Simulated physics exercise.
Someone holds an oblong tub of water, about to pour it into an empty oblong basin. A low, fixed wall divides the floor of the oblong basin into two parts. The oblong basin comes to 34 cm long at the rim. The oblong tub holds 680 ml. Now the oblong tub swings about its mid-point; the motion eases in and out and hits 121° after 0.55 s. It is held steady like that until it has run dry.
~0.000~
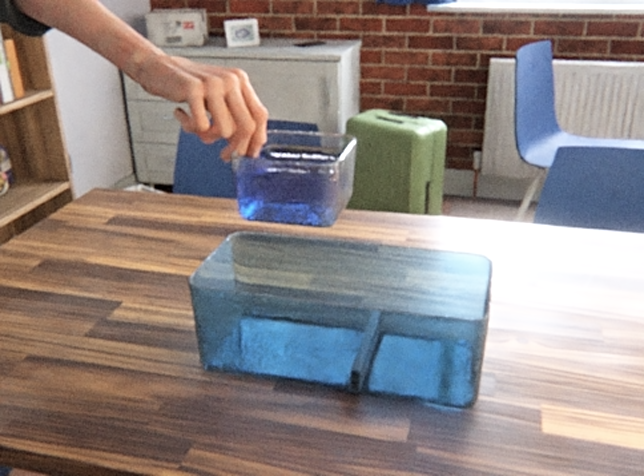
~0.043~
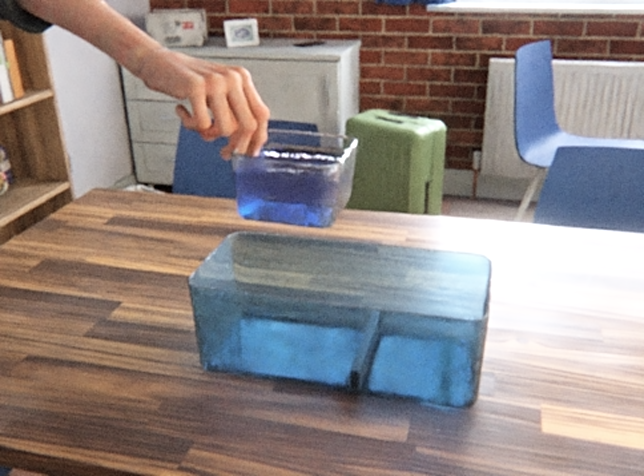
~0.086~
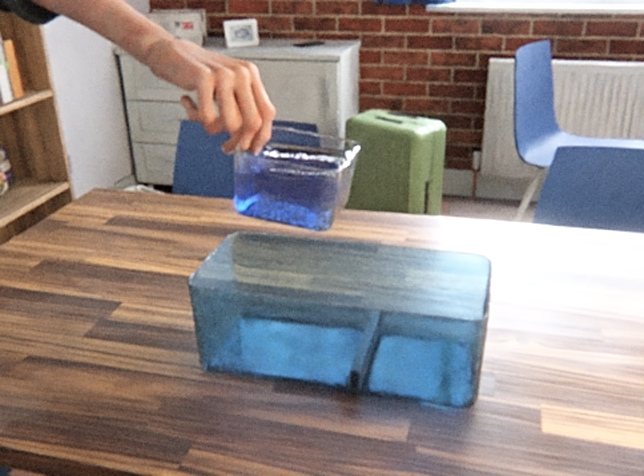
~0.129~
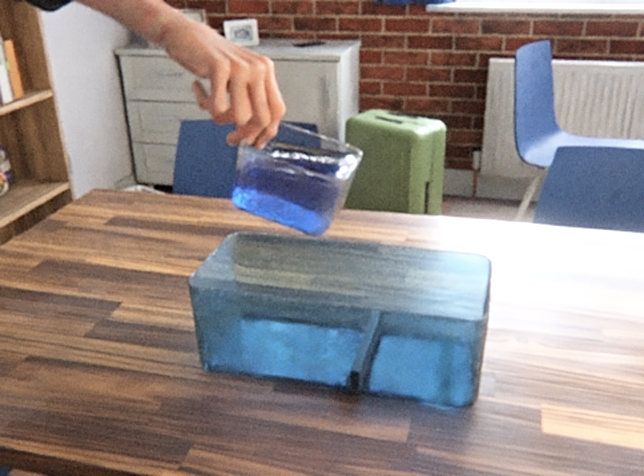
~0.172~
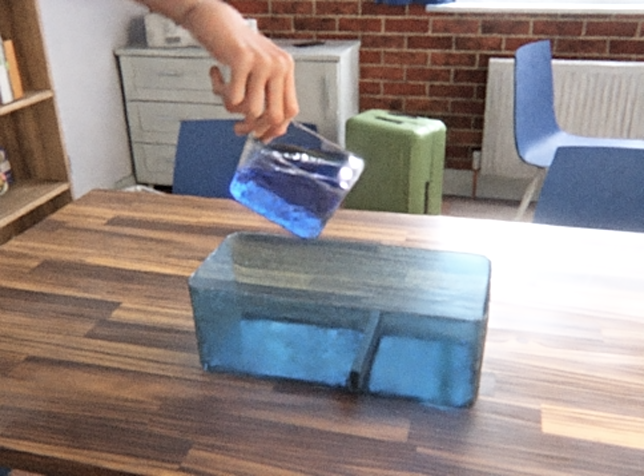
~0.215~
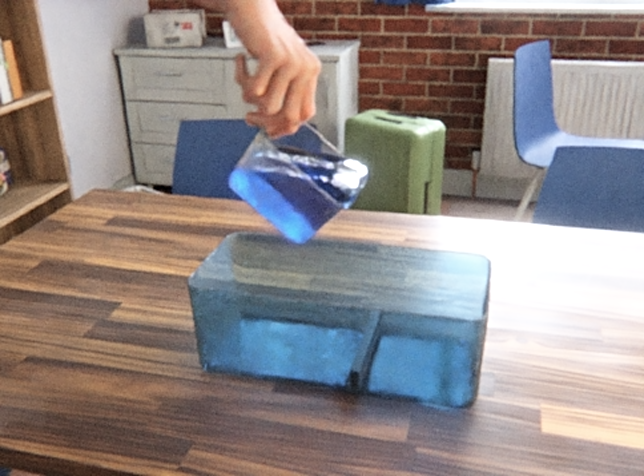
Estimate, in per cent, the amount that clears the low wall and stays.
Roughly 54 percent.
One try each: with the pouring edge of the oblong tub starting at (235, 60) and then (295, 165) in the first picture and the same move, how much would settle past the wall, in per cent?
About 25 %, then about 30 %.
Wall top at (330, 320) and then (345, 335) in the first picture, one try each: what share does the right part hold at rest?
90 in a hundred, followed by 75 in a hundred.
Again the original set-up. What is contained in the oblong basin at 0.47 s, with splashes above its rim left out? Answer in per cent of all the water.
I'd estimate some 60 percent of the liquid.
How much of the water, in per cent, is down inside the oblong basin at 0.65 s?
Near 92 in a hundred.
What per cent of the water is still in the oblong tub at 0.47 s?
12 %.
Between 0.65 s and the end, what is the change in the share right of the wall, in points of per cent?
Change: Decrease, about 8.
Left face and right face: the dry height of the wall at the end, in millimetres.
Looks like roughly 18 mm on the left and roughly 10 mm on the right.
By 0.47 s the tilt is 114° and 12 per cent is still to pour, 8 is left of the wall and 52 right of it.
By 0.65 s the tilt is 121° and 0 per cent is still to pour, 31 is left of the wall and 62 right of it.
By 0.84 s the tilt is 121° and 0 per cent is still to pour, 39 is left of the wall and 59 right of it.
By 1.05 s the tilt is 121° and 0 per cent is still to pour, 43 is left of the wall and 55 right of it.
At rest 45 per cent lies left of the wall, 54 right of it and 2 outside.
